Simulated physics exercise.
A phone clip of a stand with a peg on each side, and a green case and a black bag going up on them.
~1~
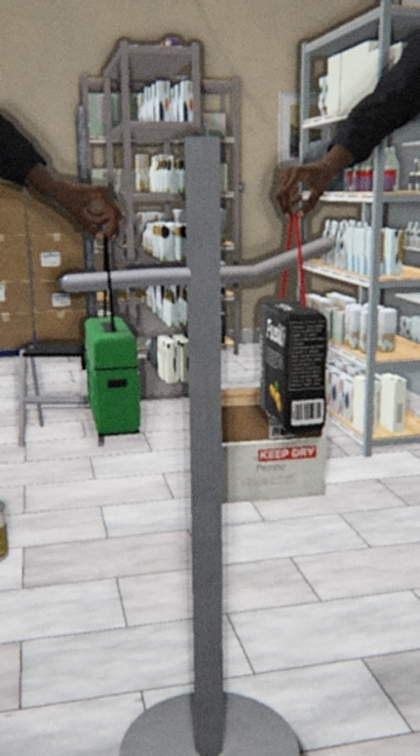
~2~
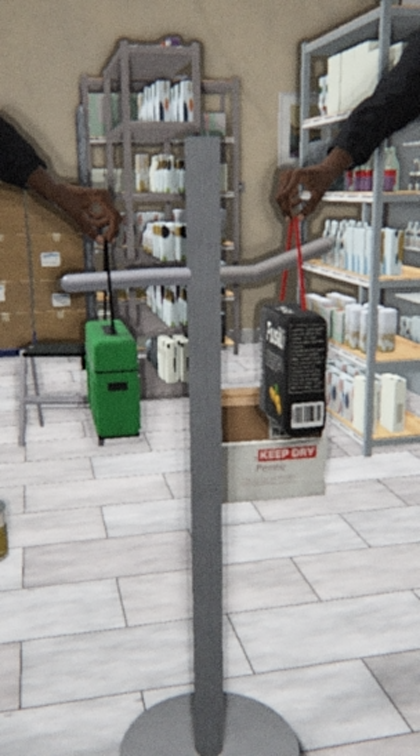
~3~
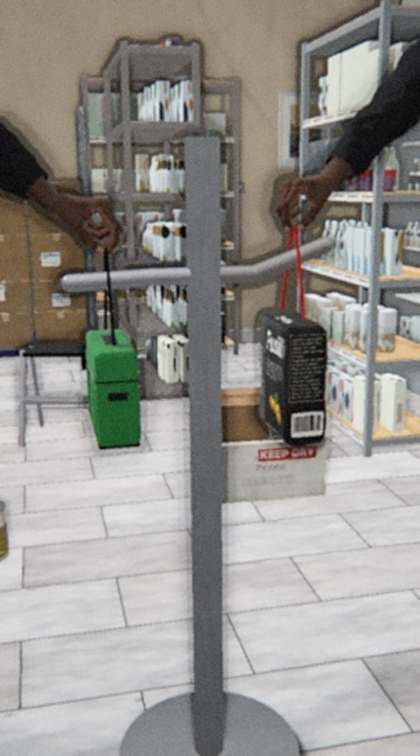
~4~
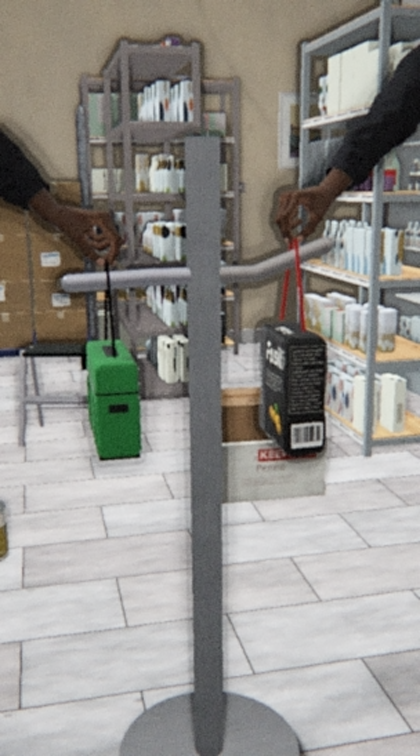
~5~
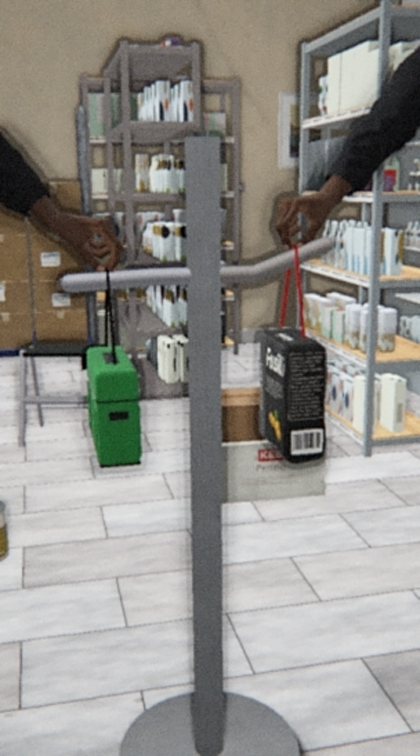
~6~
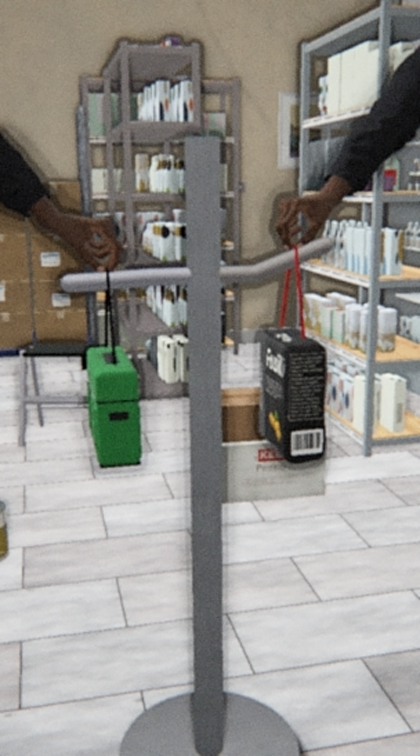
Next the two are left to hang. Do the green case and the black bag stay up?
Outcome: The green case remains on its peg and the black bag stays hanging.
Then, 0.26 s after the last picture, green case hanging near (112, 404); black bag hanging near (290, 396).
At rest, green case hanging near (110, 406); black bag hanging near (285, 398). The green case stays hanging and the black bag holds on.
